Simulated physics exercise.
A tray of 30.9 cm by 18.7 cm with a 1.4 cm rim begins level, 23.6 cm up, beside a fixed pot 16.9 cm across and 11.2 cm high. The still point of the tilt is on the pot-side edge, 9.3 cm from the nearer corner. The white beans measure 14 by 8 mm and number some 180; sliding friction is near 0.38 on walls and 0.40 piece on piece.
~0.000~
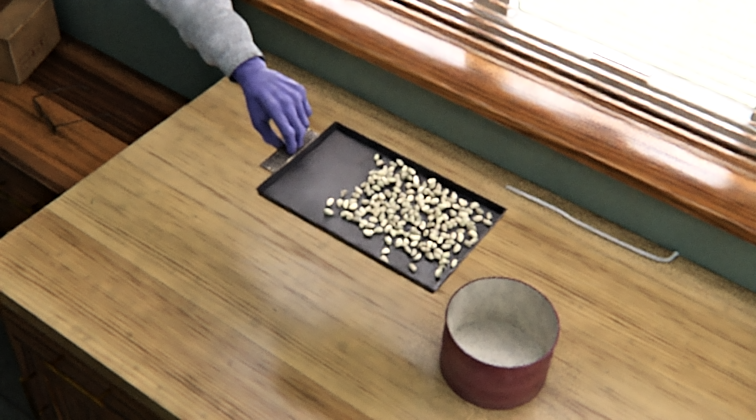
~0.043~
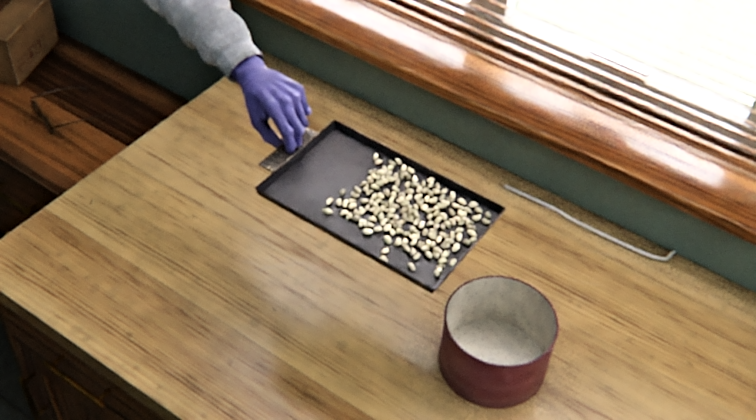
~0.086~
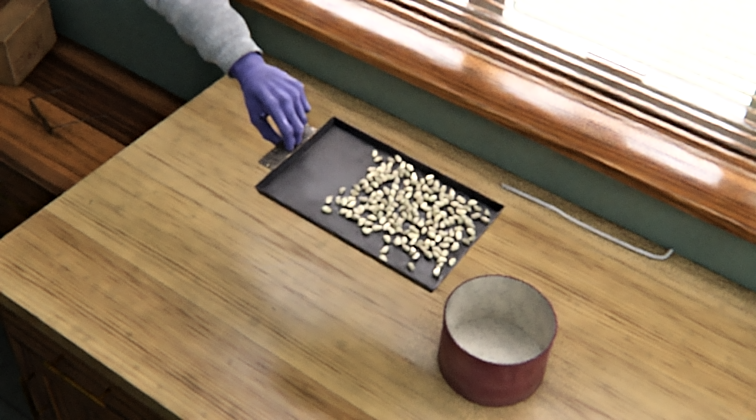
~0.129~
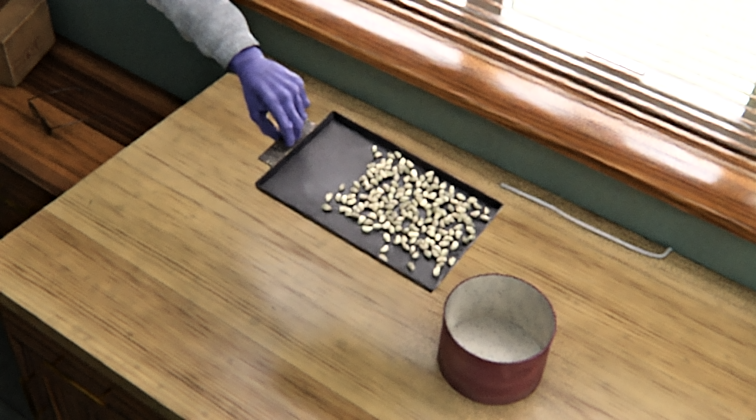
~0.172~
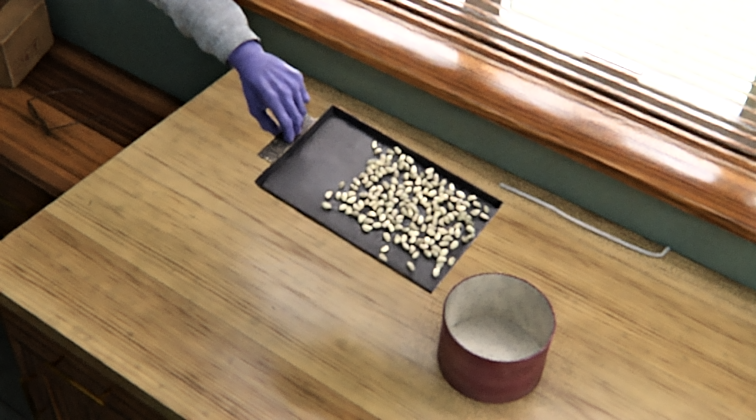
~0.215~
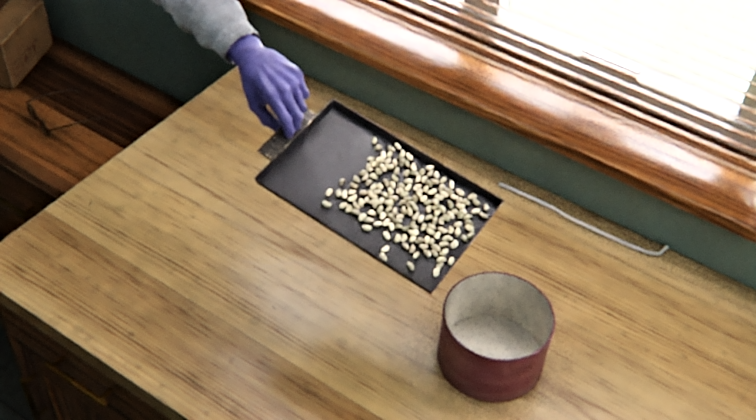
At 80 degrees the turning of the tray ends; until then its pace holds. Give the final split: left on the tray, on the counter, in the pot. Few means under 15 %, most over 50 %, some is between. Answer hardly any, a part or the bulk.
Tray hardly any, counter the bulk, pot hardly any.
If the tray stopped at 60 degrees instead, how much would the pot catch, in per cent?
It would be near 0 per cent.
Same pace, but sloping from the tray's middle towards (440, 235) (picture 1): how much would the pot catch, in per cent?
Some 80 per cent.
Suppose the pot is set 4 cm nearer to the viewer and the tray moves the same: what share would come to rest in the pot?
It would be near 15 per cent.
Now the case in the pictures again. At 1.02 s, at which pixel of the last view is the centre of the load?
Around (422, 266).
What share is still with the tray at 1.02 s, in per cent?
Roughly 90 per cent.
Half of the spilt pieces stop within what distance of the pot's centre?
About 16 cm.
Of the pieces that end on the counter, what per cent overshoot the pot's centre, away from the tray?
Roughly 20 per cent.
Then, at 0.70 s, tilt 44 degrees; the tray holds 100 %, the pot 0 %.
After 1.02 s, tilt 66 degrees; the tray holds 90 %, the pot 0 %.
After 1.44 s, tilt 80 degrees; the tray holds 15 %, the pot 0 %.
At rest (2.9 s), tray 5 %, counter 95 %, pot 0 %.
